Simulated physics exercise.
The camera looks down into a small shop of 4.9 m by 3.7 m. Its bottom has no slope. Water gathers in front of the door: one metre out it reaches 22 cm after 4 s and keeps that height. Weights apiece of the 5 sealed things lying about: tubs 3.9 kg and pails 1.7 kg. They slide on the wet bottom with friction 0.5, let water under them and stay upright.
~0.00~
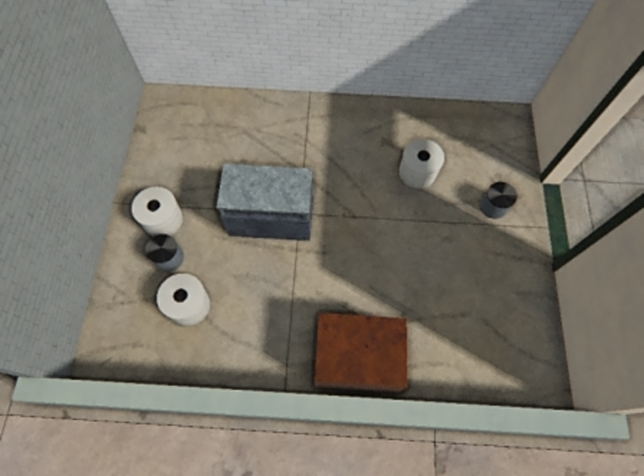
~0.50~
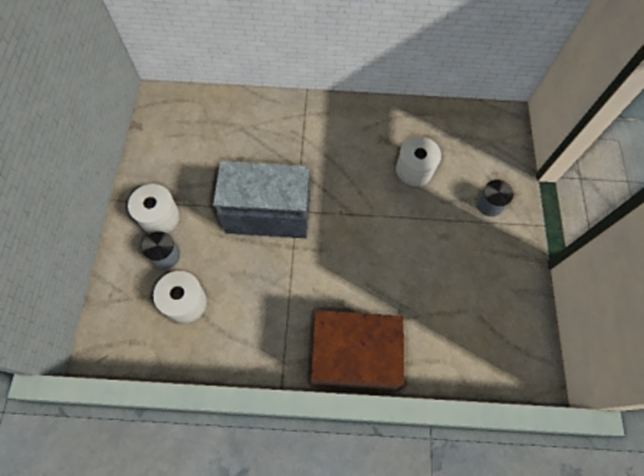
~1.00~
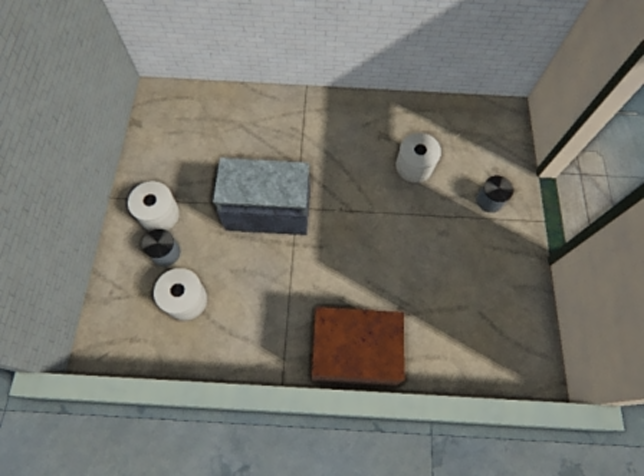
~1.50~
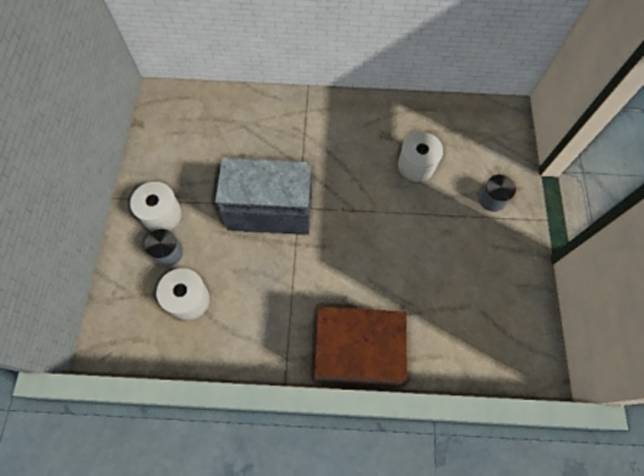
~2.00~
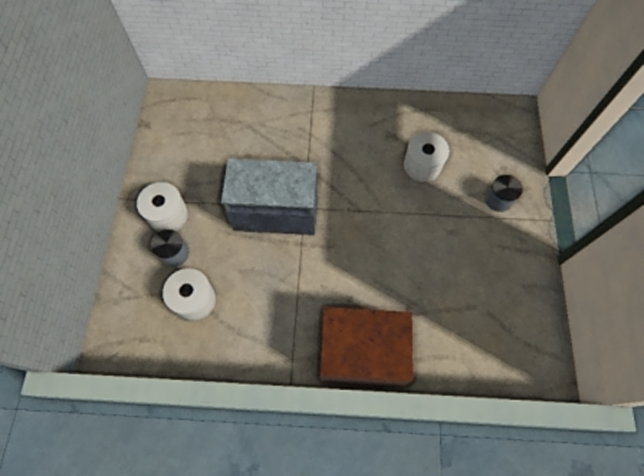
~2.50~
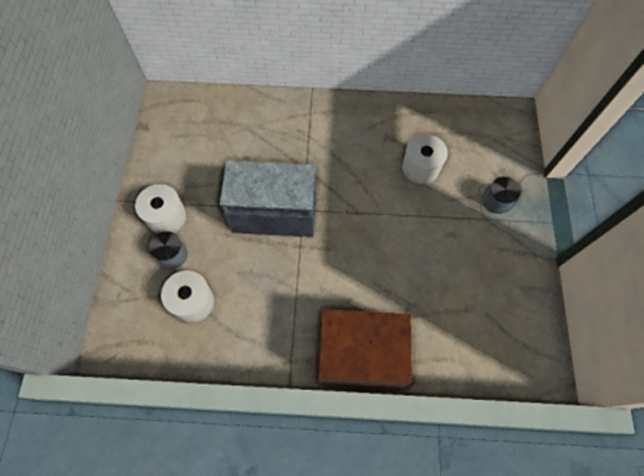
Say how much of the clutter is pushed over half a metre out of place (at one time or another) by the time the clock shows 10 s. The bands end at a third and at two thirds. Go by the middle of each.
It is at least two thirds.
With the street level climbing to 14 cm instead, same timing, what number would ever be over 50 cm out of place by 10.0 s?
Then 3.
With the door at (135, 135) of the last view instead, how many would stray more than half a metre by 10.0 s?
Then 3.
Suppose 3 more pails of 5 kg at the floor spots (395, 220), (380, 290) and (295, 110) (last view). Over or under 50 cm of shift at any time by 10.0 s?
In that order: Over, past it, over.
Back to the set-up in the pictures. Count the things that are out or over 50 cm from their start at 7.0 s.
By then 3.
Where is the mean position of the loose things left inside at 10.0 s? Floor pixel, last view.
Near (186, 215).
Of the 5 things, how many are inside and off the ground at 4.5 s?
I count 1.
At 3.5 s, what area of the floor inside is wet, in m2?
Some 3.0 m2.
After 3.5 s 1 of 5 are over 50 cm from their spots; 1 afloat.
After 4.5 s 2 of 5 are over 50 cm from their spots; 1 afloat.
After 7.0 s 3 of 5 are over 50 cm from their spots; 2 afloat.
After 10.0 s 5 of 5 are over 50 cm from their spots, and 5 have been at some point; 5 afloat.
